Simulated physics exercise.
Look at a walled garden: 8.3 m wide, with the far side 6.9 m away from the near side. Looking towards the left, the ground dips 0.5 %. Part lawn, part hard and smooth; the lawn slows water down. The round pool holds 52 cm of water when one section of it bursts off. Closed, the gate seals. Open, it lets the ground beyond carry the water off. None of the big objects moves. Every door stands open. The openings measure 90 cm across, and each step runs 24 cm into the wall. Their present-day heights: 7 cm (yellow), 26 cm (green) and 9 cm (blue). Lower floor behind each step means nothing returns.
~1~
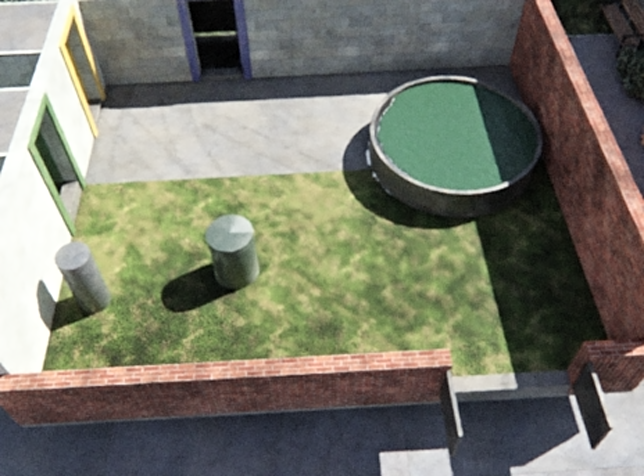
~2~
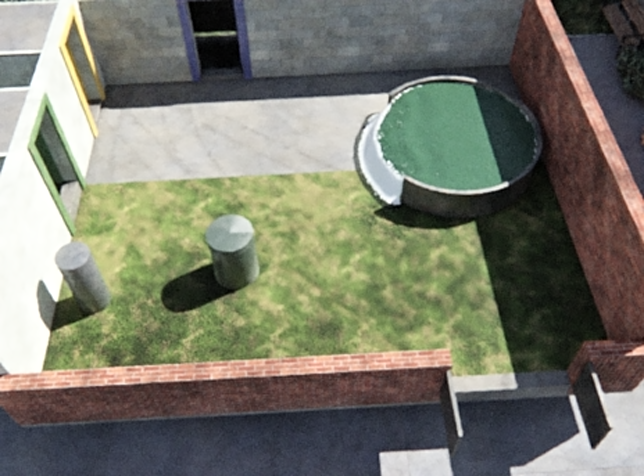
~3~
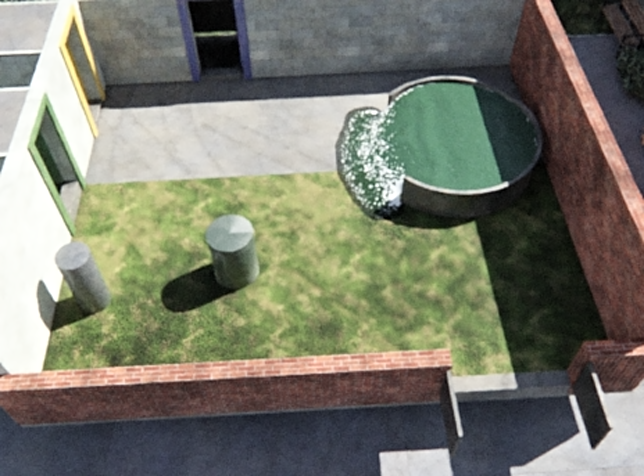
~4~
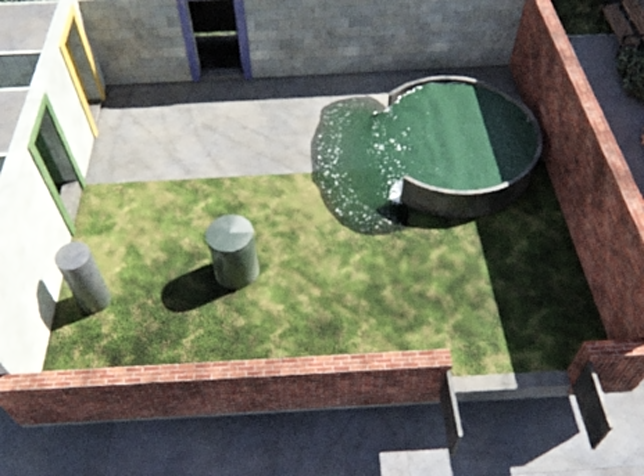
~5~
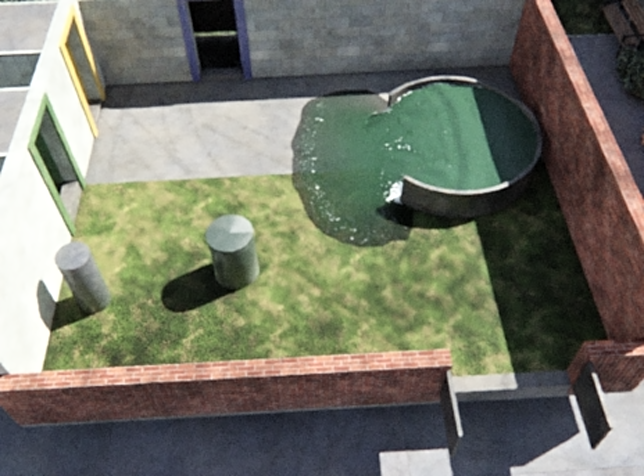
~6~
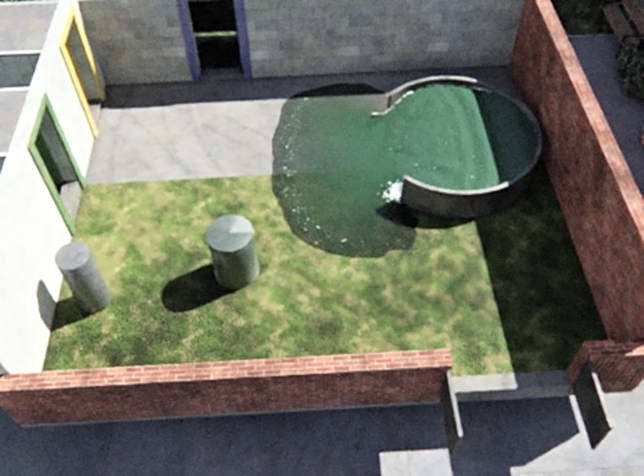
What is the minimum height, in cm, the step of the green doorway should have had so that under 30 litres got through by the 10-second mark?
About 9 cm.
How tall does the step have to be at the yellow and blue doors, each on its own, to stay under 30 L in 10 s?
You'd want about 21 centimetres at yellow and about 7.5 centimetres at blue.
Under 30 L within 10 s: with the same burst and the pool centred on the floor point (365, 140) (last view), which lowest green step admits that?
New minimum height: Approx. 14.0 cm.
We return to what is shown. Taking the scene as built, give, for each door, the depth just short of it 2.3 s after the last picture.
Yellow door 22 cm, green door 5 cm, blue door 13 cm.
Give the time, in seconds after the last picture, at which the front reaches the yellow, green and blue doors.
It reaches yellow at 1.8 s, green at 2.2 s, and blue at 0.7 s.
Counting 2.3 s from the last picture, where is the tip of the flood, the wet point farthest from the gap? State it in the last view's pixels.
Front tip: Approx. (106, 86) px.
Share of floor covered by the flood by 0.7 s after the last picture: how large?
Close to 30 per cent is wet.
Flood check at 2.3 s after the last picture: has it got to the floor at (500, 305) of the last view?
By then it is spared.
Then, 0.7 s after the last picture water covers 30 % of the floor, deepest (24 cm) near (363, 155); it has not reached the green door.
Then, 2.3 s after the last picture water covers 55 % of the floor, deepest (28 cm) near (115, 86); 5 cm at the green door, 0 litres in over its 26 cm step.
Then, 9.3 s after the last picture water covers 80 % of the floor, deepest (12 cm) near (61, 399); 9 cm at the green door, 0 litres in over its 26 cm step.
At the green door as built, the water peaked near 14 cm, 3.7 s after the last picture.
With a step of 7 cm, 66 litres would have come in within the 10 s; with 10 cm, 18 litres. So under 30 litres takes about 9 cm.
